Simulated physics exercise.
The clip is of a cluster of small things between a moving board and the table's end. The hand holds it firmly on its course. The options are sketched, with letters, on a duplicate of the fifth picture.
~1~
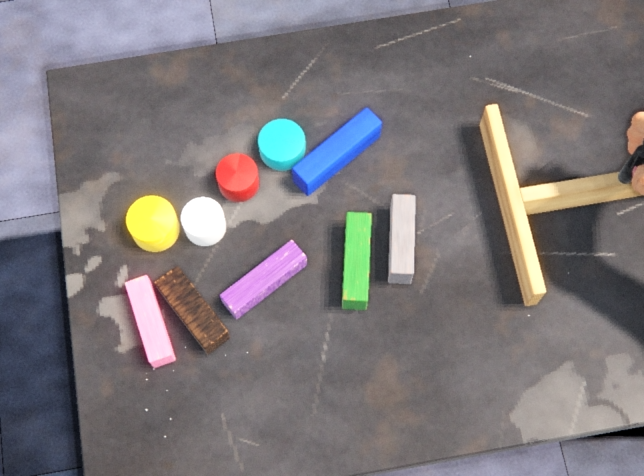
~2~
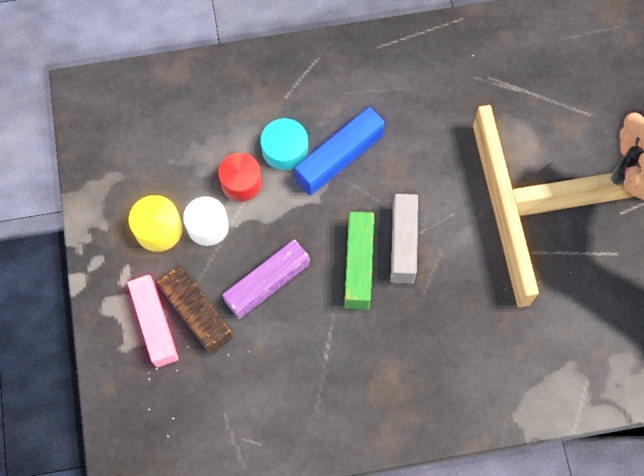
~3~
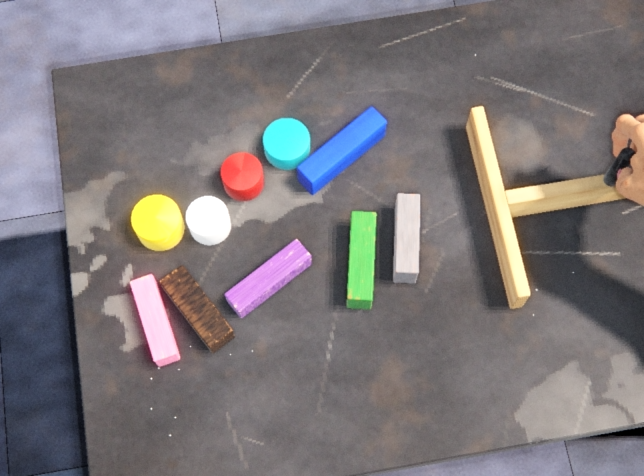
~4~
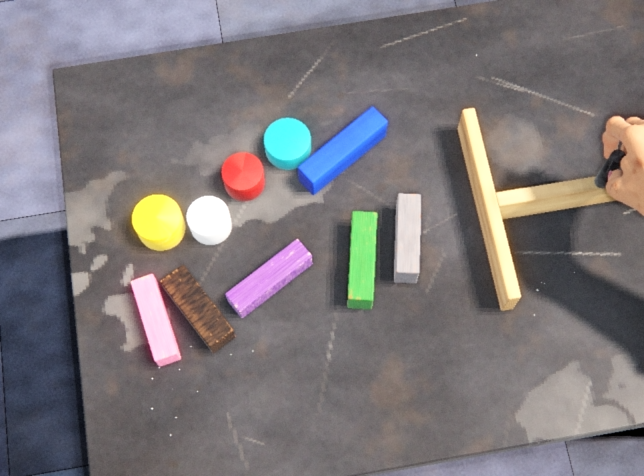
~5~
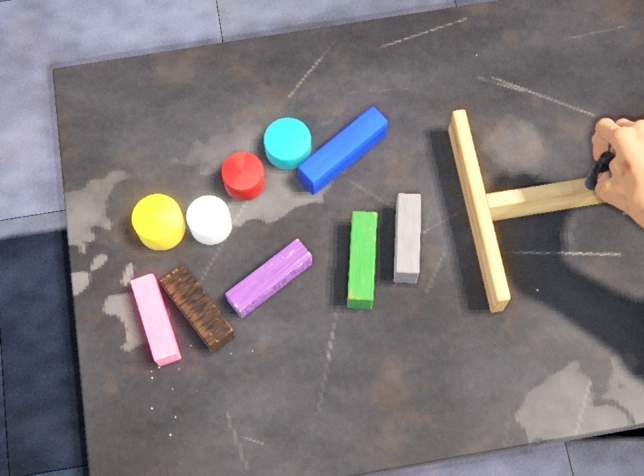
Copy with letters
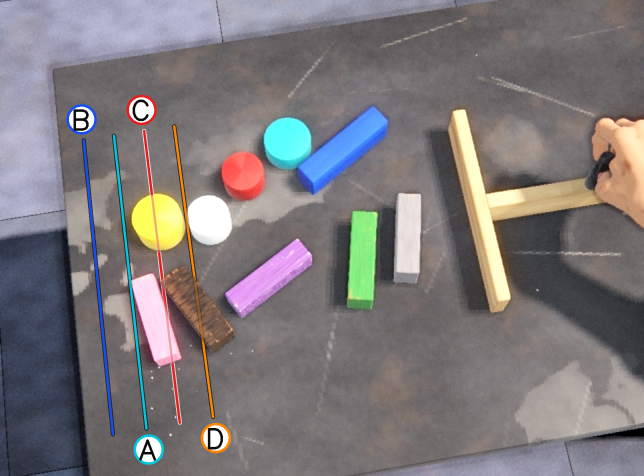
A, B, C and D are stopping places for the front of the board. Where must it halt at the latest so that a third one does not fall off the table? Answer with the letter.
At C, and not beyond.
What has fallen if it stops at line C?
The pink bar.
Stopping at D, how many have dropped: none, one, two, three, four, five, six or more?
In all, none.
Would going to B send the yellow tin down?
By then, yes.
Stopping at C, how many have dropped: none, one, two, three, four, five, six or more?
In all, one.
On the marked copy, A at (129, 275); B at (98, 280); C at (161, 269); D at (193, 264).
Taking C. A third of the way, board (367, 220); blue stick (328, 142); green bar (329, 266).
Two thirds of the way, board (251, 239); pink bar (142, 324); black bar (169, 327).
When it is over, board (160, 254); pink bar over the edge; black bar (77, 342); one fallen.
As for the rest, A drops four; B drops five; D is within the limit but short.
